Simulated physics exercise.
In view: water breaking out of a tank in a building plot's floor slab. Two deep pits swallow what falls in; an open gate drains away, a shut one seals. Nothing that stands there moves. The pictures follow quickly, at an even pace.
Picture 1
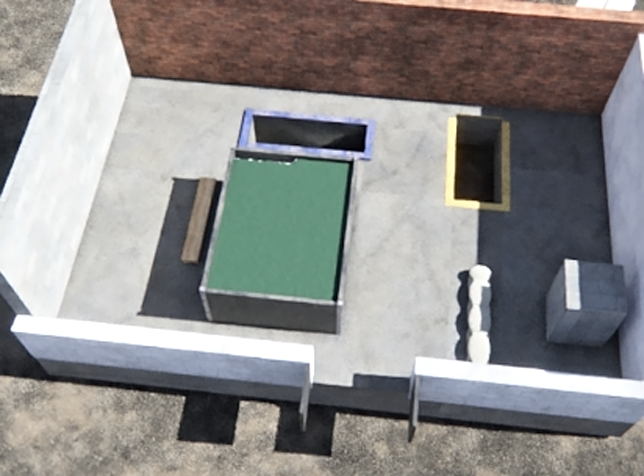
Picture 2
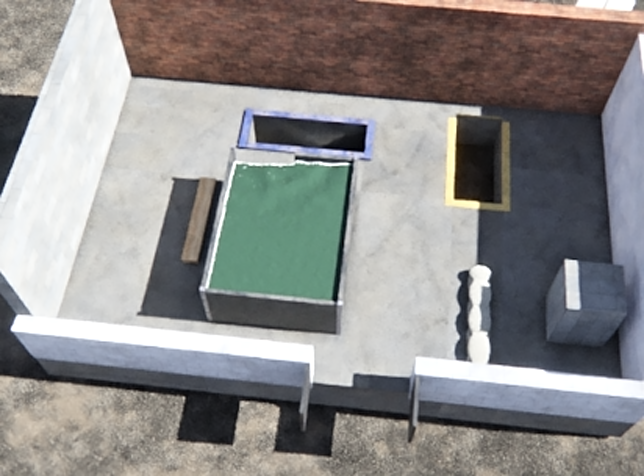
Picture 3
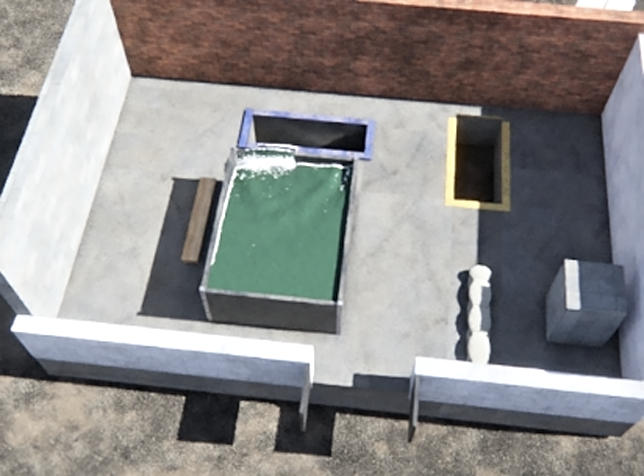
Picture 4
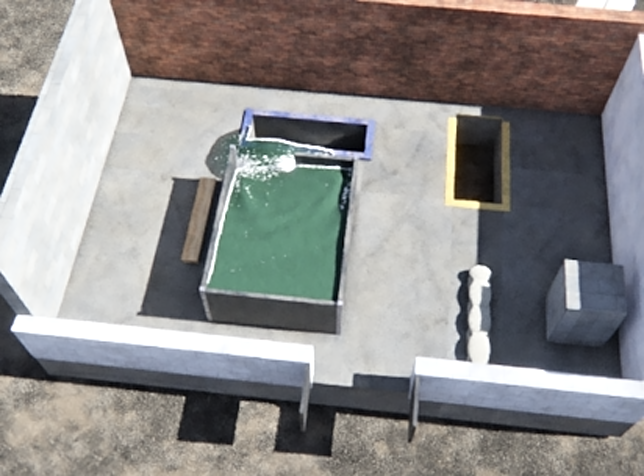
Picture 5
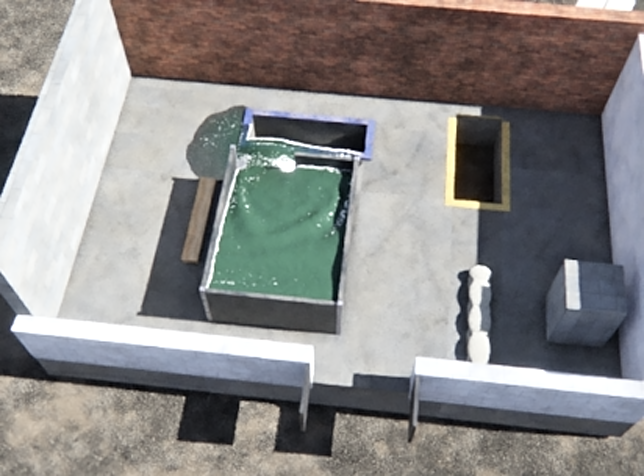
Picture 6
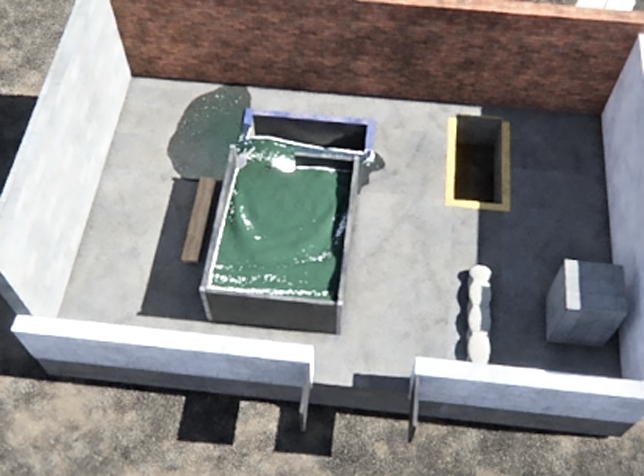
The clip shows a tank of green water in a walled plot with two framed pits; water churns at its far edge, pours out beside the blue-framed pit and spreads over the floor while ripples cross the tank.
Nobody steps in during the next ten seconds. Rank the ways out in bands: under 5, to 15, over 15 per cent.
In the end: The gate takes not even 5 %; the yellow pit takes not even 5 %; the blue pit takes above 15 %.
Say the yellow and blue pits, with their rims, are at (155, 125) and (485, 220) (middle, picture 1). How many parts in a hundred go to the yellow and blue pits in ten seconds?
Per cent: Yellow 45, blue 6.
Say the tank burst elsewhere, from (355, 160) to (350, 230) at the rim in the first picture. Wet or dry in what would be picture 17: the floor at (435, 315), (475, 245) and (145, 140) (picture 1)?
In turn: Under water, covered, clear.
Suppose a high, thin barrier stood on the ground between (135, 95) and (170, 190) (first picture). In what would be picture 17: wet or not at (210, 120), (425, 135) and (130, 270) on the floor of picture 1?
In turn: Awash, clear, clear.
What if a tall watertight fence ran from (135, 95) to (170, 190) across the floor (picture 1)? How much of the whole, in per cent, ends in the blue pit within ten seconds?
Per cent: Blue 60.
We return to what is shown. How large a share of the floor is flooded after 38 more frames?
About 40 per cent.
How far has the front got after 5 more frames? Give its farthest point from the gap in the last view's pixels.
Near (132, 78).
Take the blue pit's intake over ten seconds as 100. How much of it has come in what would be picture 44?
Close to 85 %.
A moment on, water covers 15 % of the floor; the gate 0 %, the yellow pit 0 %, the blue pit 15 %.
Next, water covers 15 % of the floor; the gate 0 %, the yellow pit 0 %, the blue pit 25 %.
Then, water covers 30 % of the floor; the gate 0 %, the yellow pit 0 %, the blue pit 35 %.
Later, water covers 40 % of the floor; the gate 0 %, the yellow pit 1 %, the blue pit 47 %.
In the end, water covers 55 % of the floor; the gate 1 %, the yellow pit 3 %, the blue pit 54 %.
